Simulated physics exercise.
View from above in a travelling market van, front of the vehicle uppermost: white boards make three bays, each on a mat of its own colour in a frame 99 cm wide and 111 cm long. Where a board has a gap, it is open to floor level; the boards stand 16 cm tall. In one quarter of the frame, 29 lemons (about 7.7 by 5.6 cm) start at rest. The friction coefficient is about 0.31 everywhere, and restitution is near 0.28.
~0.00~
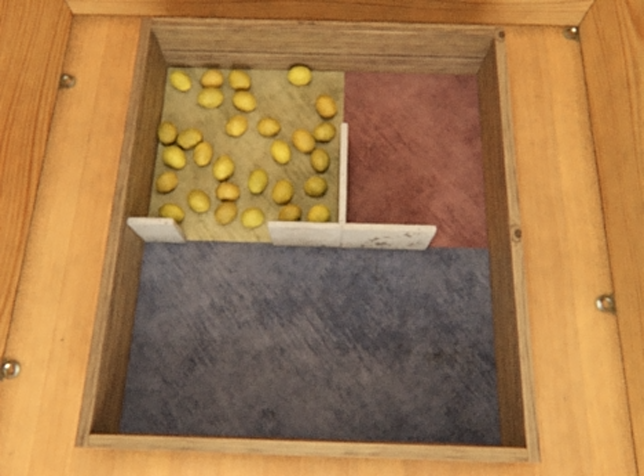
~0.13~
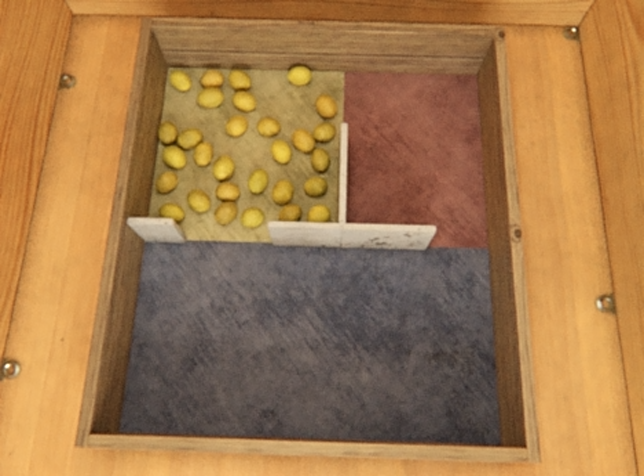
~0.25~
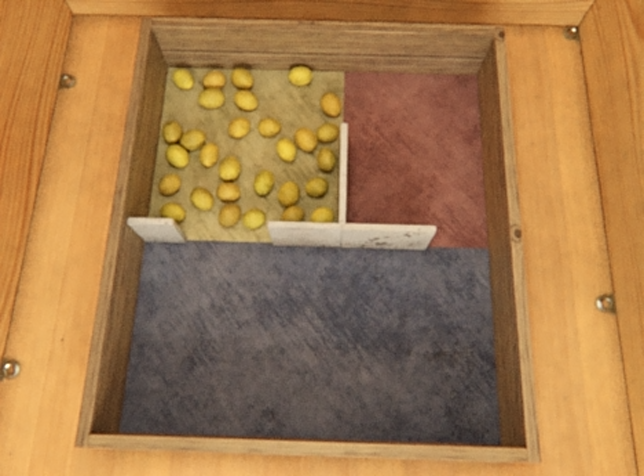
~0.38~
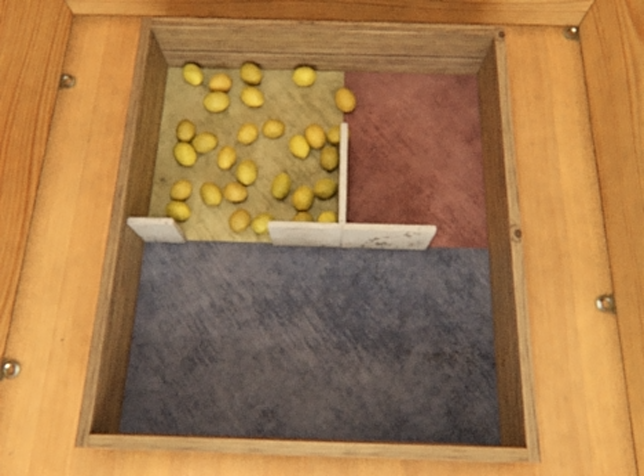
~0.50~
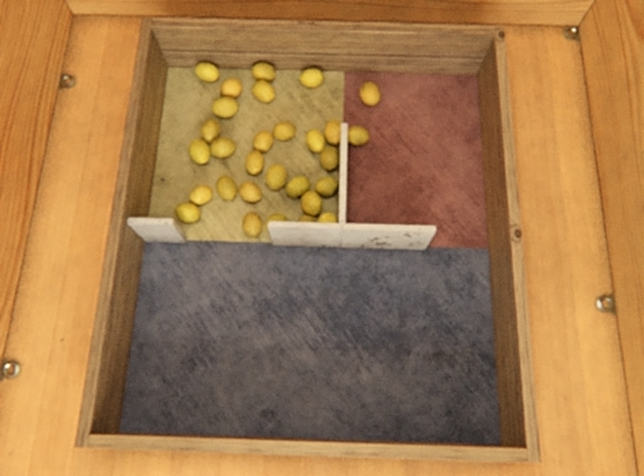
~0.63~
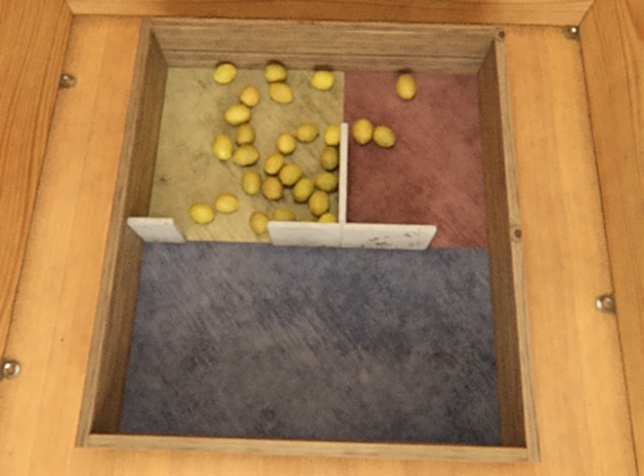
Wooden frame with yellow, red and blue bays, yellow lemons sitting still, then rolling rightward, three passing into the red bay.
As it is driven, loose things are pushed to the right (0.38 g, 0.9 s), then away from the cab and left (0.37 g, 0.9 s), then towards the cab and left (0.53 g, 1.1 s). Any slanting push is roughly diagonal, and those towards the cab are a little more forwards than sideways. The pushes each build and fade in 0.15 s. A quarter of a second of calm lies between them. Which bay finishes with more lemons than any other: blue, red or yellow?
Yellow.
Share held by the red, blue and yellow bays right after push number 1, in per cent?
At that point the split is red 30, blue 0, yellow 70 per cent.
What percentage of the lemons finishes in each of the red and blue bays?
Share of red: 0 in a hundred; share of blue: 30 in a hundred.
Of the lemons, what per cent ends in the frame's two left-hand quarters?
Around 100 per cent.
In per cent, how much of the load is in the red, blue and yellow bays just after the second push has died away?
In per cent: Red 20, blue 30 and yellow 50.
After push 1 (1.14 s), 9 in the red bay and 20 in the yellow bay.
After push 2 (2.29 s), 7 in the red bay, 8 in the blue bay and 14 in the yellow bay.
After push 3 (3.64 s), 1 in the red bay, 8 in the blue bay and 20 in the yellow bay.
Final count (at 4.48 s), 1 in the red bay, 8 in the blue bay and 20 in the yellow bay.
